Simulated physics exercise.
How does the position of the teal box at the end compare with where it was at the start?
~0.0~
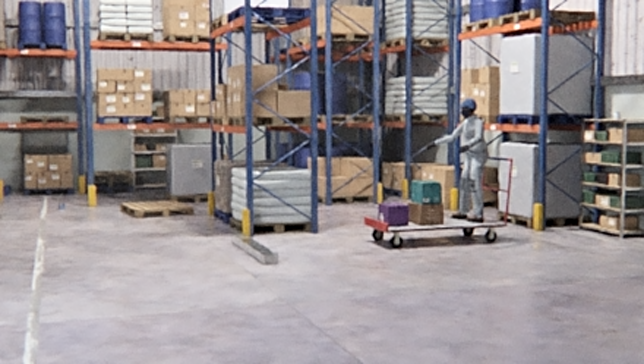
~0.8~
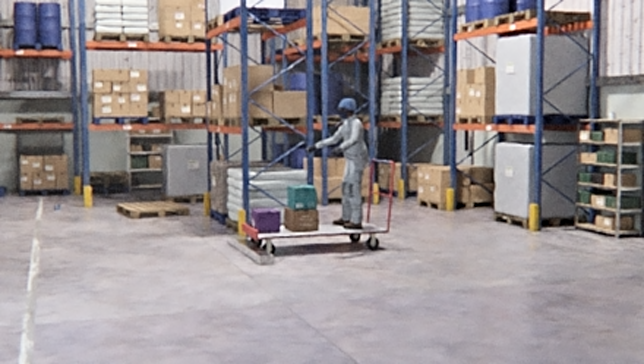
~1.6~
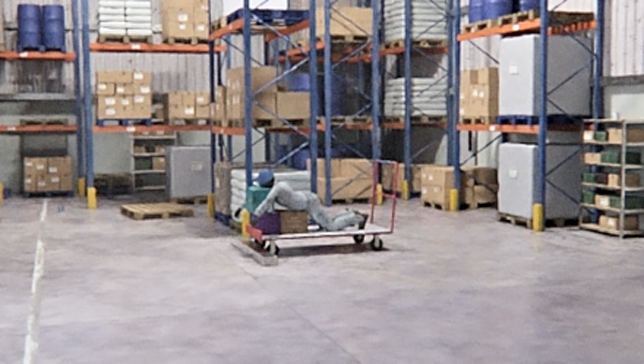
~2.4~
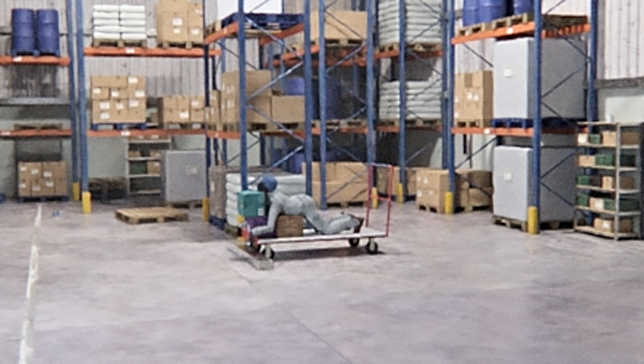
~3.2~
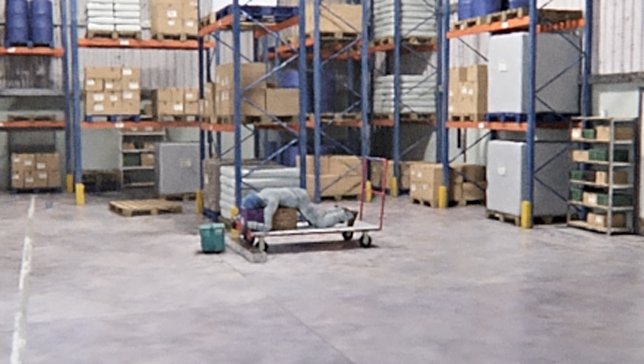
At the start the teal box rides on the trolley's deck with the other boxes. By the end it is farther left, down on the floor just past the front of the trolley.
